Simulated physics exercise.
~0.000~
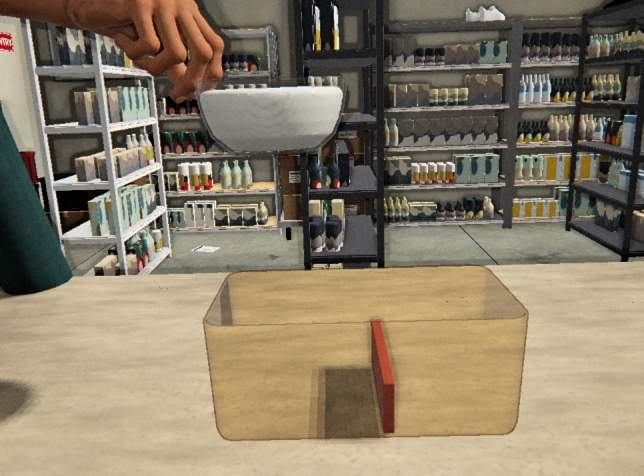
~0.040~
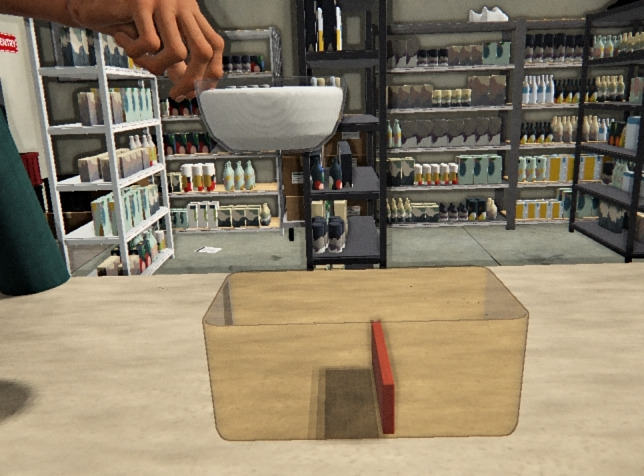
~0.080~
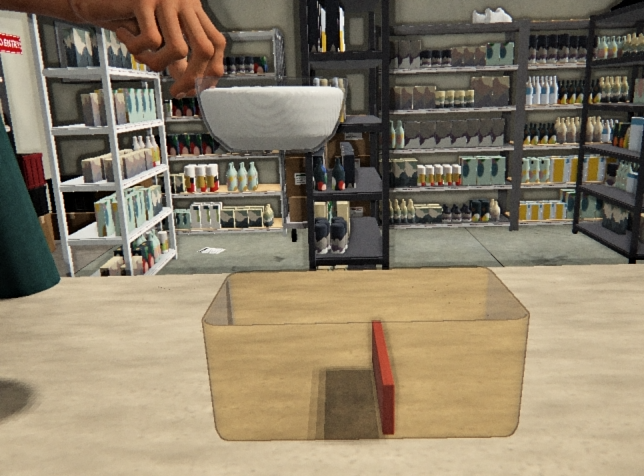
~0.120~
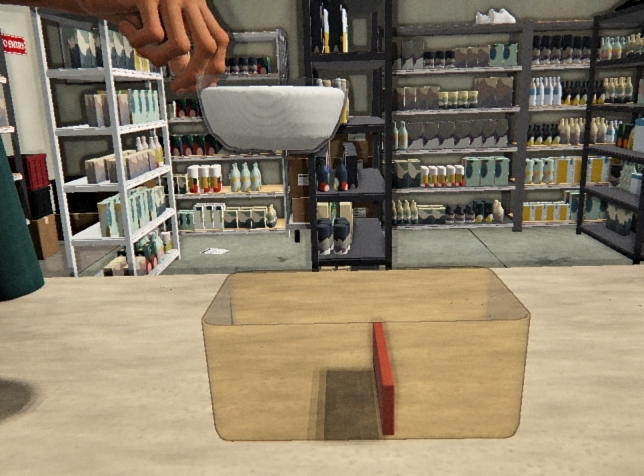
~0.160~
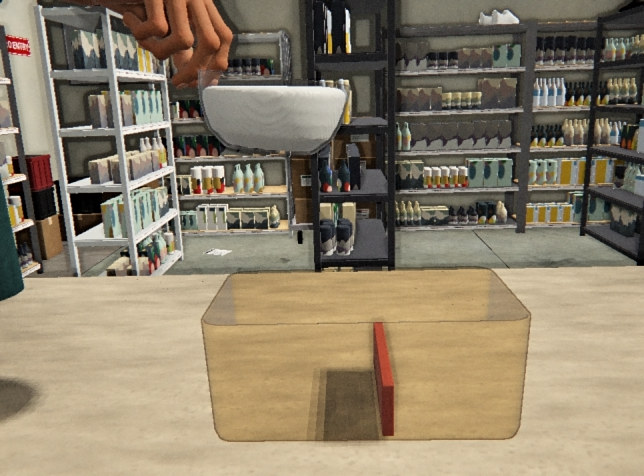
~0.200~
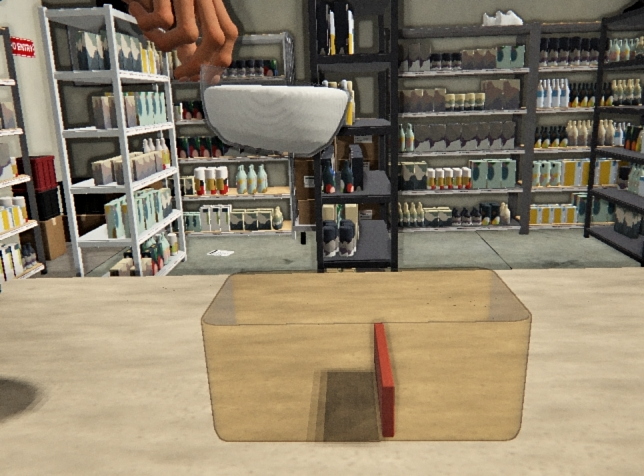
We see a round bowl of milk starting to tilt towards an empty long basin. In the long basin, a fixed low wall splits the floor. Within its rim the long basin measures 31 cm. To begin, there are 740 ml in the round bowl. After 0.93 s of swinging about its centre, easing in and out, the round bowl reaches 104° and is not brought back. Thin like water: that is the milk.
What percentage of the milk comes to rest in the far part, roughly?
79 %.
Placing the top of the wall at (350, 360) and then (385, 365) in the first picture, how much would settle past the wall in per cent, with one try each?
90 % and 75 %.
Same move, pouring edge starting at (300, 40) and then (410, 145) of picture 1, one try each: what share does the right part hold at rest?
Respectively about 60 and 90 percent.
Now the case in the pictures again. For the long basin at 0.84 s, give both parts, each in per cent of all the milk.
About 7 % left, 78 % right.
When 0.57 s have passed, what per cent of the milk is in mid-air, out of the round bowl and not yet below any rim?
Roughly 48 percent.
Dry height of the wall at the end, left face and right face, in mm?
For the left, around 52 mm; for the right, around 28 mm.
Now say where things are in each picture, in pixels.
It leans 0°; its right rim is at (345, 80); the milk meets the walls at (203, 94) and (343, 89); the long basin's rim runs from (217, 297) to (506, 290); the wall's top is at (382, 350), in the first frame.
It leans 0°; its right rim is at (345, 80); the milk meets the walls at (202, 93) and (343, 89), in the second frame.
It leans 2°; its right rim is at (346, 82); the milk meets the walls at (203, 92) and (343, 90), in the third frame.
It leans 4°; its right rim is at (347, 84); the milk meets the walls at (205, 91) and (345, 90), in the fourth frame.
It leans 7°; its right rim is at (349, 88); the milk meets the walls at (207, 90) and (346, 91), in the fifth frame.
It leans 11°; its right rim is at (351, 94); the milk meets the walls at (208, 90) and (348, 91), in the sixth frame.
After 0.57 s the tilt is 70° and 42 per cent is still to pour, 1 is left of the wall and 10 right of it.
After 0.84 s the tilt is 102° and 3 per cent is still to pour, 7 is left of the wall and 79 right of it.
After 1.12 s the tilt is 104° and 0 per cent is still to pour, 19 is left of the wall and 79 right of it.
After 1.43 s the tilt is 104° and 0 per cent is still to pour, 19 is left of the wall and 79 right of it.
In the end 19 per cent lies left of the wall, 79 right of it and 1 outside.
